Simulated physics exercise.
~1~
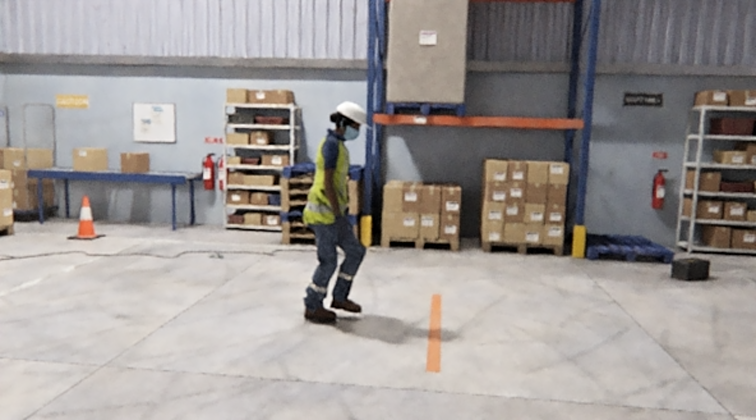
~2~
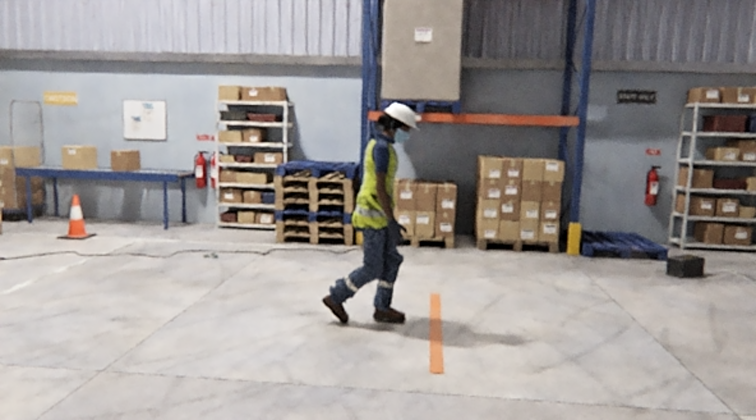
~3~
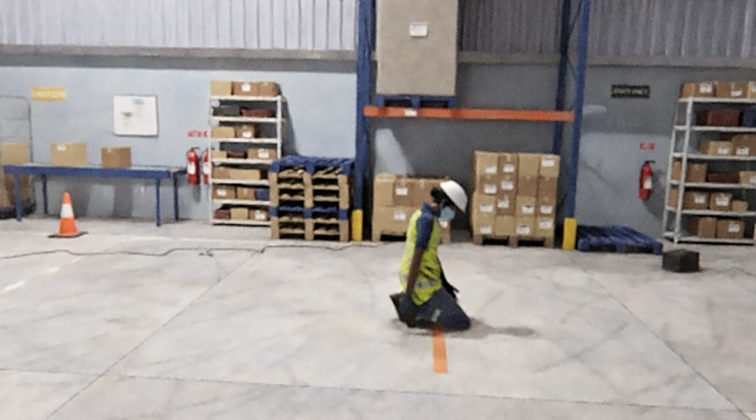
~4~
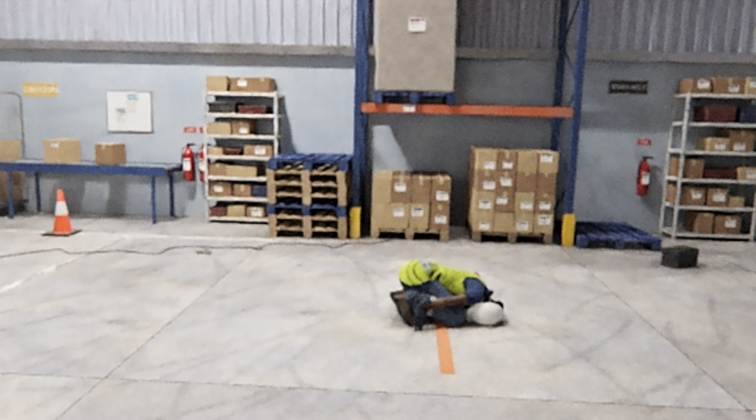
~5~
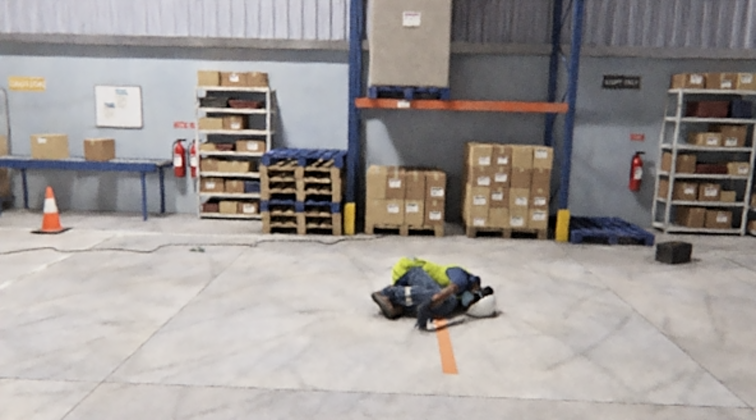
We see a worker in a white helmet and yellow vest walk right across a warehouse floor toward an orange tape line, sink to the knees, then fold forward and end up curled on the floor, head and chest past the tape, hips short of it.
